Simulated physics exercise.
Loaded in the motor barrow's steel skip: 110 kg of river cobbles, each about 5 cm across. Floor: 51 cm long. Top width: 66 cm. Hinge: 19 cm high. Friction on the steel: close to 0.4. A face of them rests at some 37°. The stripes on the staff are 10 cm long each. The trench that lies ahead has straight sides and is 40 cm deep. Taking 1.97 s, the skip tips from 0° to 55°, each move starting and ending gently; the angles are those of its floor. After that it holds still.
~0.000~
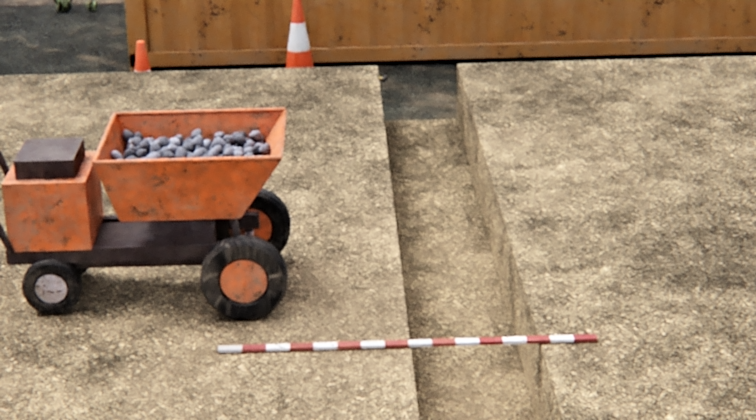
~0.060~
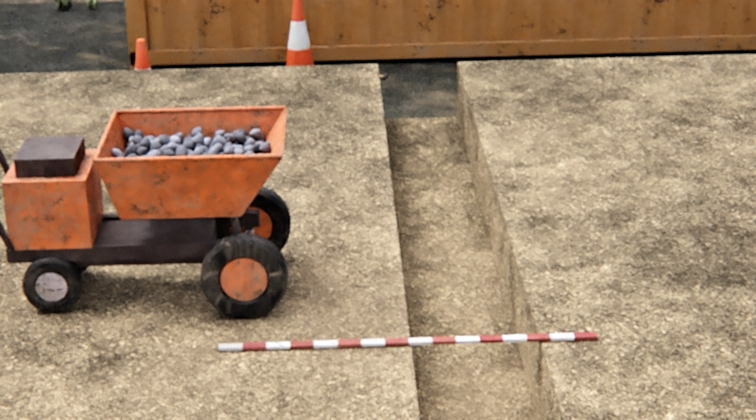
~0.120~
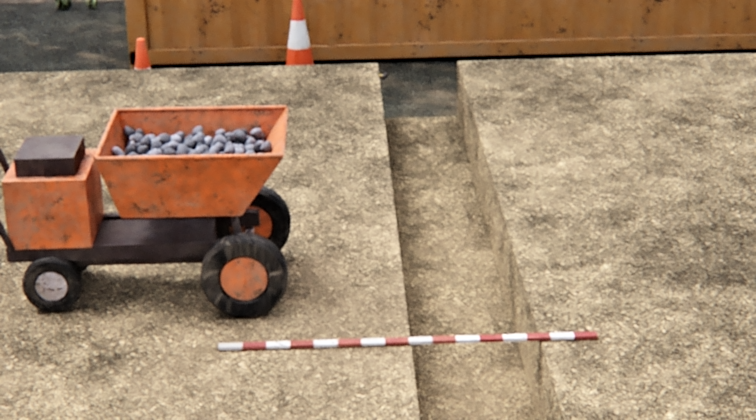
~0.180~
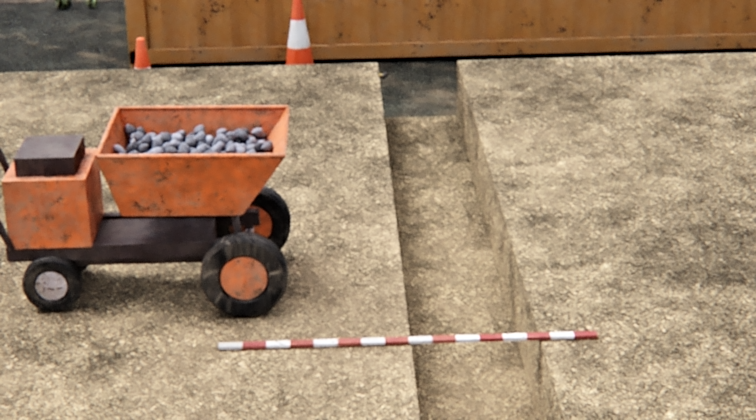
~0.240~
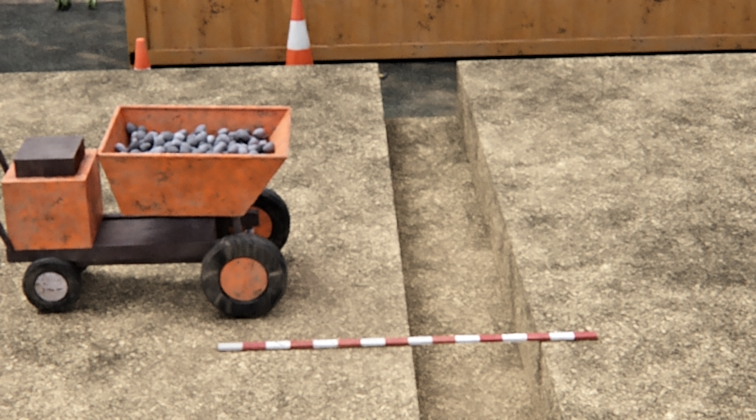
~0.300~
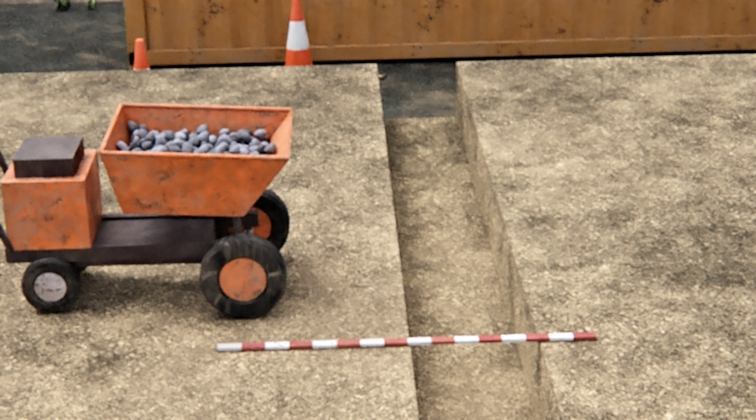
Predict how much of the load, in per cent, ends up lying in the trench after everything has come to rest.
Roughly 16 per cent of it.
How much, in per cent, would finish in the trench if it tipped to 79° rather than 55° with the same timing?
Share in trench: Approx. 85%.
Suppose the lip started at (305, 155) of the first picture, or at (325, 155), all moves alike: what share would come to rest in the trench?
From the first spot near 25, from the second near 20 per cent.
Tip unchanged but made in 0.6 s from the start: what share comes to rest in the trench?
In that case some 40 per cent.
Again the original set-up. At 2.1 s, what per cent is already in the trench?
Something like 0 in a hundred.
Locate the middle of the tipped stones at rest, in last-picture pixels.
Roughly (447, 357), I'd say.
After 1.5 s the floor is at 46°; 100 % in the skip; the foremost stones are at (344, 195).
After 2.1 s the floor is at 55°; 97 % in the skip, 2 % short of the trench, 1 % in the trench; the foremost stones are at (417, 283).
After 2.4 s the floor is at 55°; 89 % in the skip, 7 % short of the trench, 5 % in the trench; the foremost stones are at (473, 357).
After 4.4 s the floor is at 55°; 77 % in the skip, 7 % short of the trench, 16 % in the trench; the foremost stones are at (509, 342).
